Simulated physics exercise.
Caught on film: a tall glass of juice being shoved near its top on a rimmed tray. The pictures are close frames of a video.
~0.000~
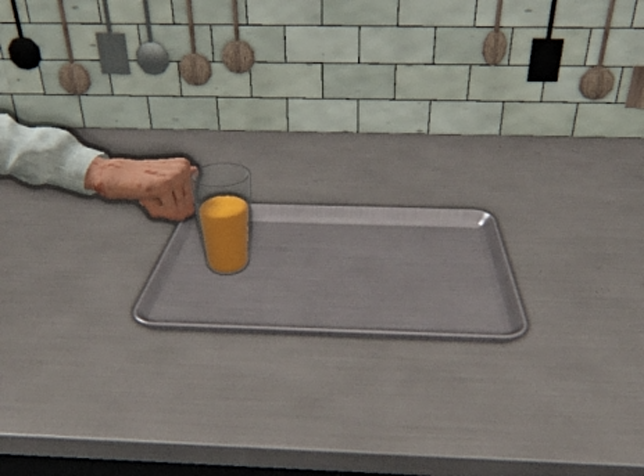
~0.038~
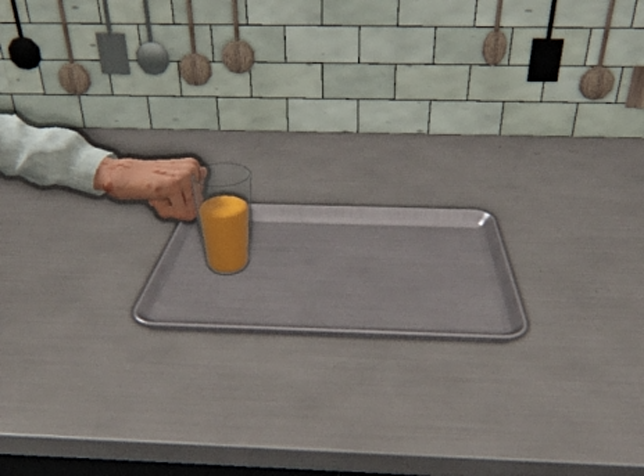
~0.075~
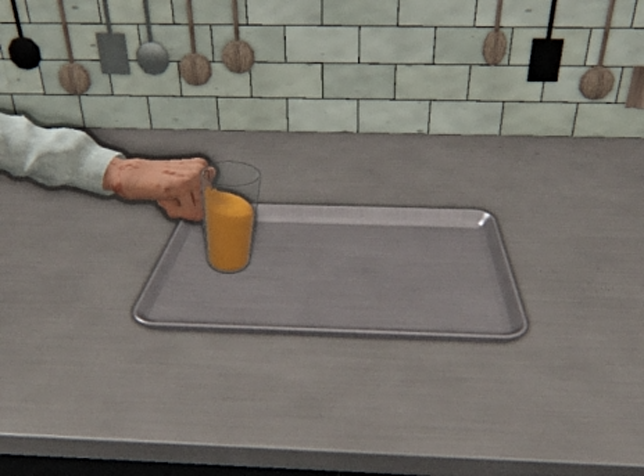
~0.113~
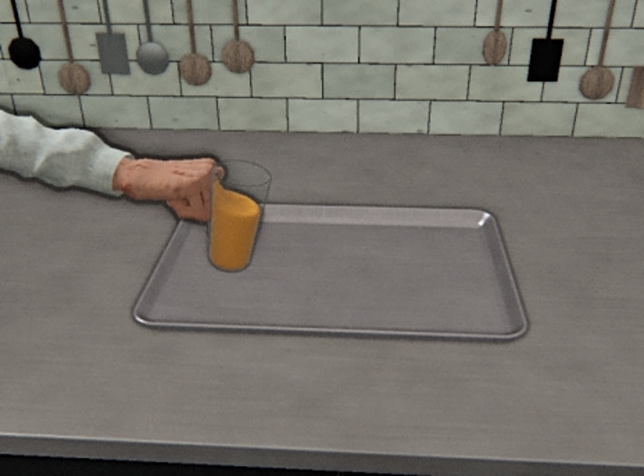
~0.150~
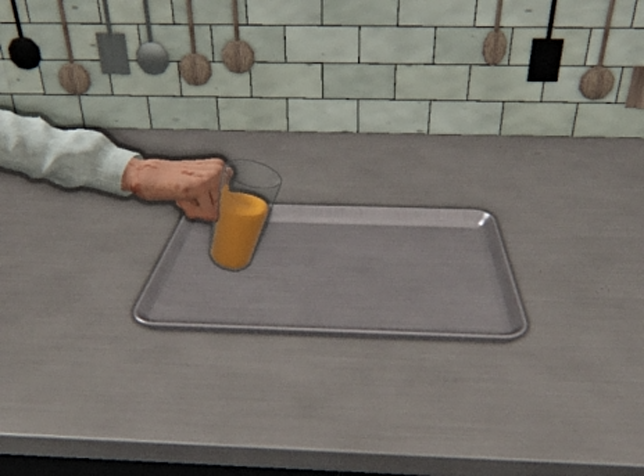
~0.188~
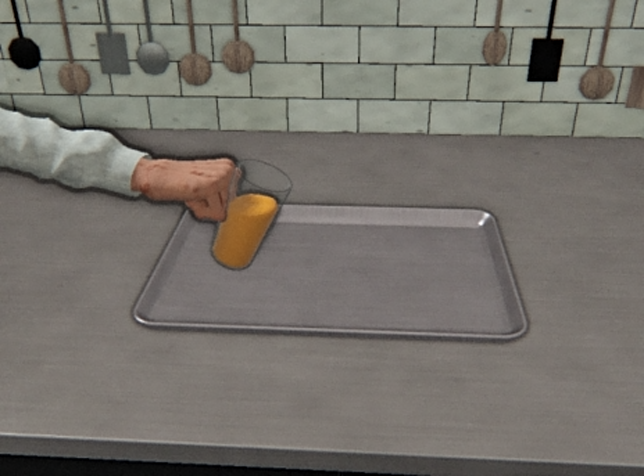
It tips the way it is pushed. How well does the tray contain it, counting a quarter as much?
After the fall a quarter and more lands beyond the tray.
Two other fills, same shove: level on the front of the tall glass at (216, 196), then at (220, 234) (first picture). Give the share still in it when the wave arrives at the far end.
The first gives 55 %, the second 50 %.
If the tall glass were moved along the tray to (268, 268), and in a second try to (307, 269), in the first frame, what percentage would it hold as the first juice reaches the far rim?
In turn 60 and 80 in a hundred.
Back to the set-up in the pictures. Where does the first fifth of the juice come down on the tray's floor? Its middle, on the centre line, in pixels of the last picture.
Roughly at (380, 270).
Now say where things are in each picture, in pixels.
In the first picture, it leans 0°; its right rim is at (249, 177); the juice meets the walls at (201, 204) and (248, 205); the tray's far rim is at (508, 266); the tray is clear ahead.
In the second picture, it leans 0°; its right rim is at (249, 177); the juice meets the walls at (201, 204) and (248, 205).
In the third picture, it leans 6°; its right rim is at (259, 178); the juice meets the walls at (206, 188) and (251, 208).
In the fourth picture, it leans 11°; its right rim is at (270, 180); the juice meets the walls at (215, 182) and (261, 209).
In the fifth picture, it leans 17°; its right rim is at (280, 183); the juice meets the walls at (222, 193) and (268, 206).
In the sixth picture, it leans 23°; its right rim is at (290, 188); the juice meets the walls at (225, 204) and (278, 204).
A moment on, the tall glass is falling and 100 per cent is in the glass, 0 on the tray and 0 above or beyond its rim.
Next, the tall glass lies on its side and 77 per cent is in the glass, 15 on the tray and 8 above or beyond its rim.
Then the tall glass lies on its side and 45 per cent is in the glass, 49 on the tray and 6 above or beyond its rim.
Later the tall glass lies on its side and 24 per cent is in the glass, 41 on the tray and 34 above or beyond its rim.
Finally, 66 per cent is held by tray and glass, 34 is off the tray.
